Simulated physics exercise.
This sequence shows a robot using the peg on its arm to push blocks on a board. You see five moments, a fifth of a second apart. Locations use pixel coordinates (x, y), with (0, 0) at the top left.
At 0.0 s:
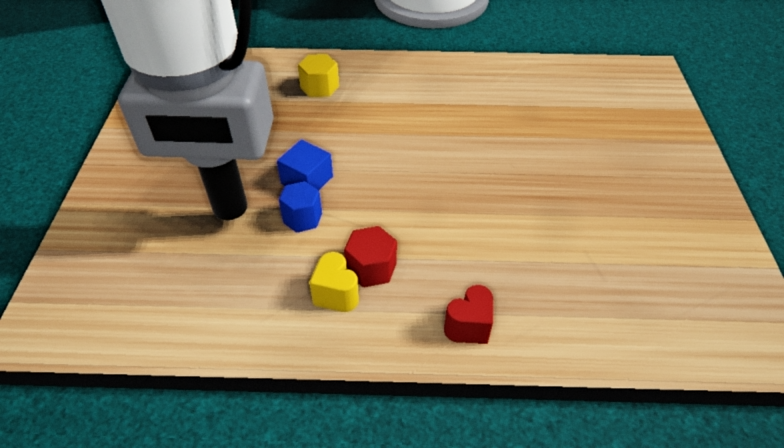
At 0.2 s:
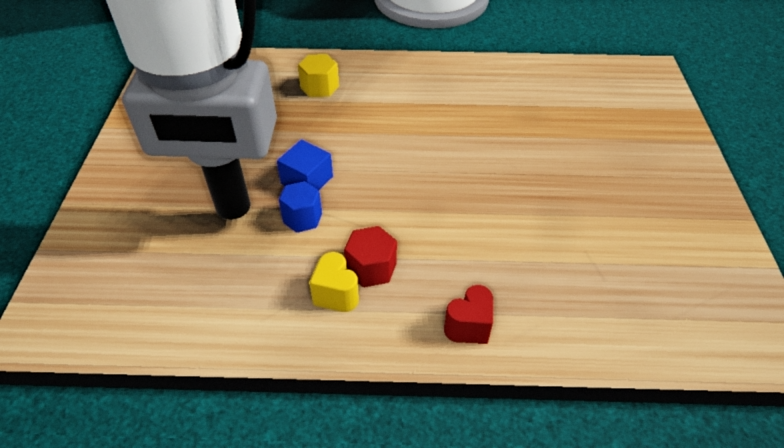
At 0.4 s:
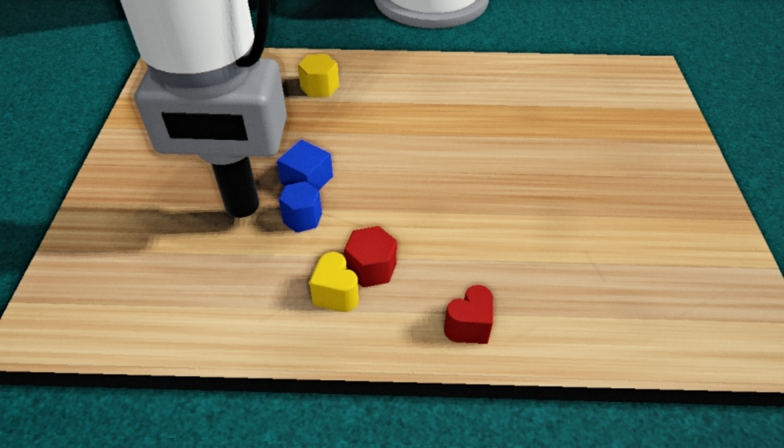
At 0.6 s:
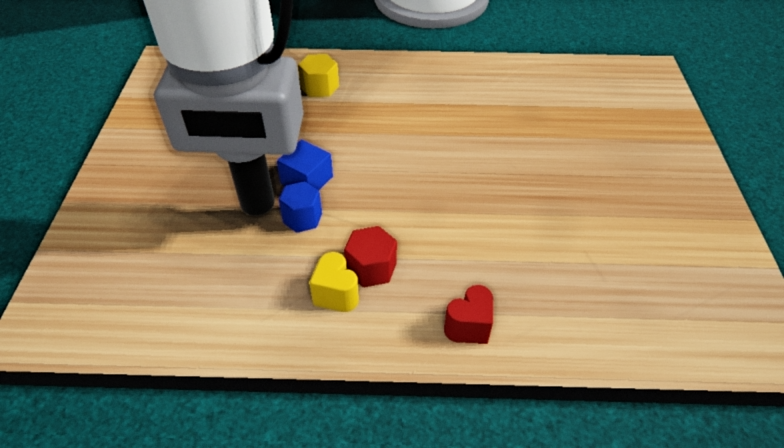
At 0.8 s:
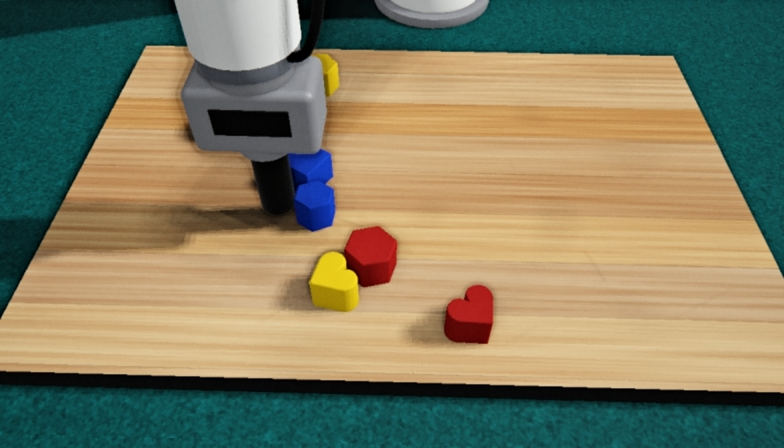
In this clip, a robot arm with a black peg moves right across a wooden board and nudges the smaller blue block slightly right, while the nearby red and yellow blocks stay still.
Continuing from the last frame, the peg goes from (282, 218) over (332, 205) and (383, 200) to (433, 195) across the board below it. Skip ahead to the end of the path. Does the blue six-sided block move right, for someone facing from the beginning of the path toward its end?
Yes
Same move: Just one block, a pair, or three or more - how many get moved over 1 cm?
It's going to be one.
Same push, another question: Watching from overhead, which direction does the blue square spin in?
Turns anticlockwise.
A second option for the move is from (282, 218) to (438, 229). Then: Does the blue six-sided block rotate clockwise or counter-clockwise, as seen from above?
Counter-clockwise, from overhead.
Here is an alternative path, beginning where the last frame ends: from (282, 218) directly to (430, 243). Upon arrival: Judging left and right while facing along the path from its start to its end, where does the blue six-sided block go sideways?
It goes left.
What follows on the original path. One third of the way, peg at (331, 191); blue square at (309, 154), turned 20° anticlockwise; blue six-sided block at (366, 186), turned 20° clockwise.
Two thirds of the way, peg at (384, 186); blue square at (309, 154), turned 20° anticlockwise; blue six-sided block at (417, 189), turned 55° clockwise.
At the end, peg at (434, 182); blue square at (309, 154), turned 20° anticlockwise; blue six-sided block at (449, 196), turned 130° clockwise; red six-sided block unmoved.
